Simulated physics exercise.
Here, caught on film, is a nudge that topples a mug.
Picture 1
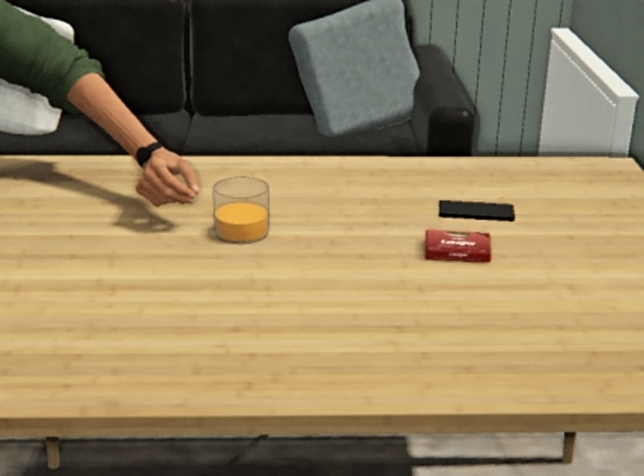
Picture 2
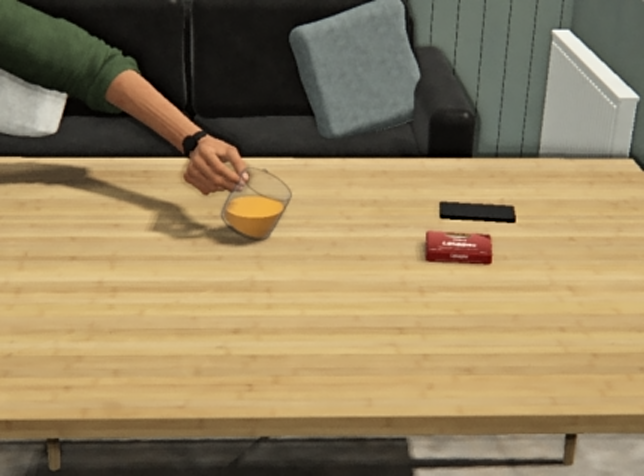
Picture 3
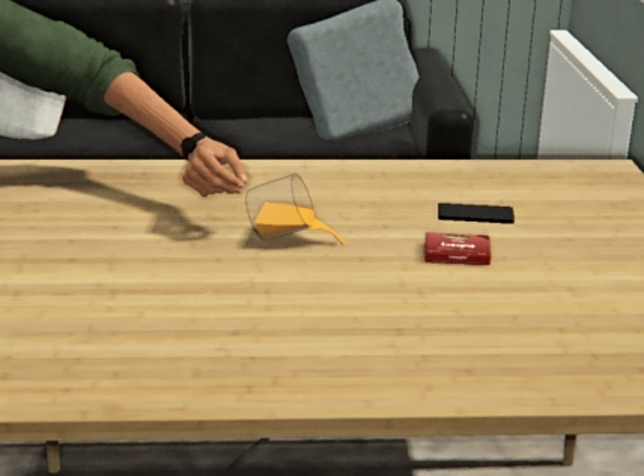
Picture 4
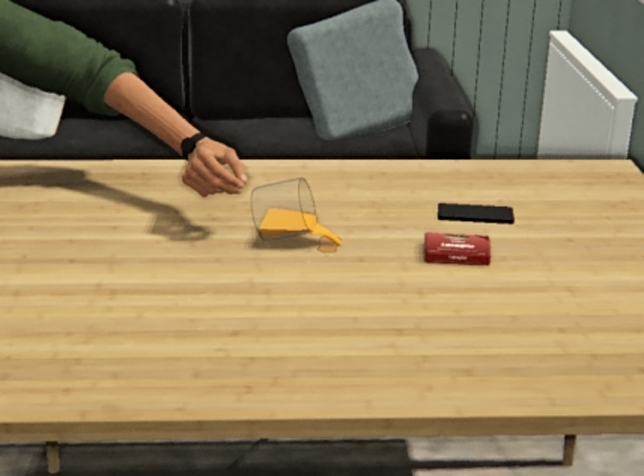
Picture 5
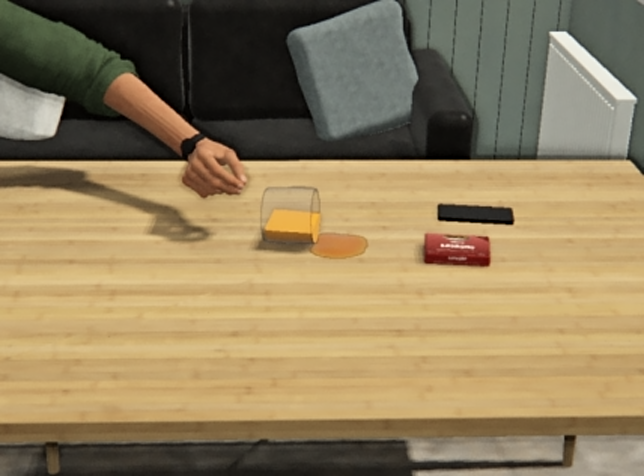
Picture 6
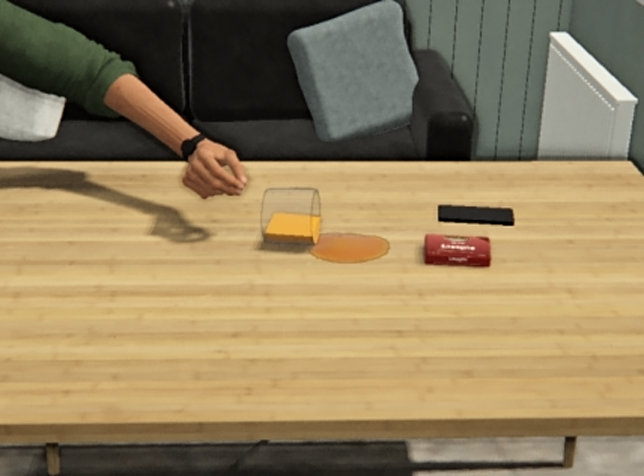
A hand knocks over a glass of orange liquid, which spills across the wooden table.
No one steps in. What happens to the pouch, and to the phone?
Pouch becomes wet, phone becomes wet.
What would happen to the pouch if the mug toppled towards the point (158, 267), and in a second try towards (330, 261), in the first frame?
Toward the first point it avoids the spill; toward the second it is caught by the spill.
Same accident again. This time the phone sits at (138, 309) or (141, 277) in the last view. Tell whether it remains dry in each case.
Lab note - try 1: It avoids the spill; try 2: It avoids the spill.
Next, the puddle covers about as much as a plate; the pouch is in it; the phone is clear of it.
After that, the puddle covers about as much as a big tray; the pouch is in it; the phone is in it.
Finally, the puddle covers about as much as a big tray; the pouch is in it; the phone is in it.
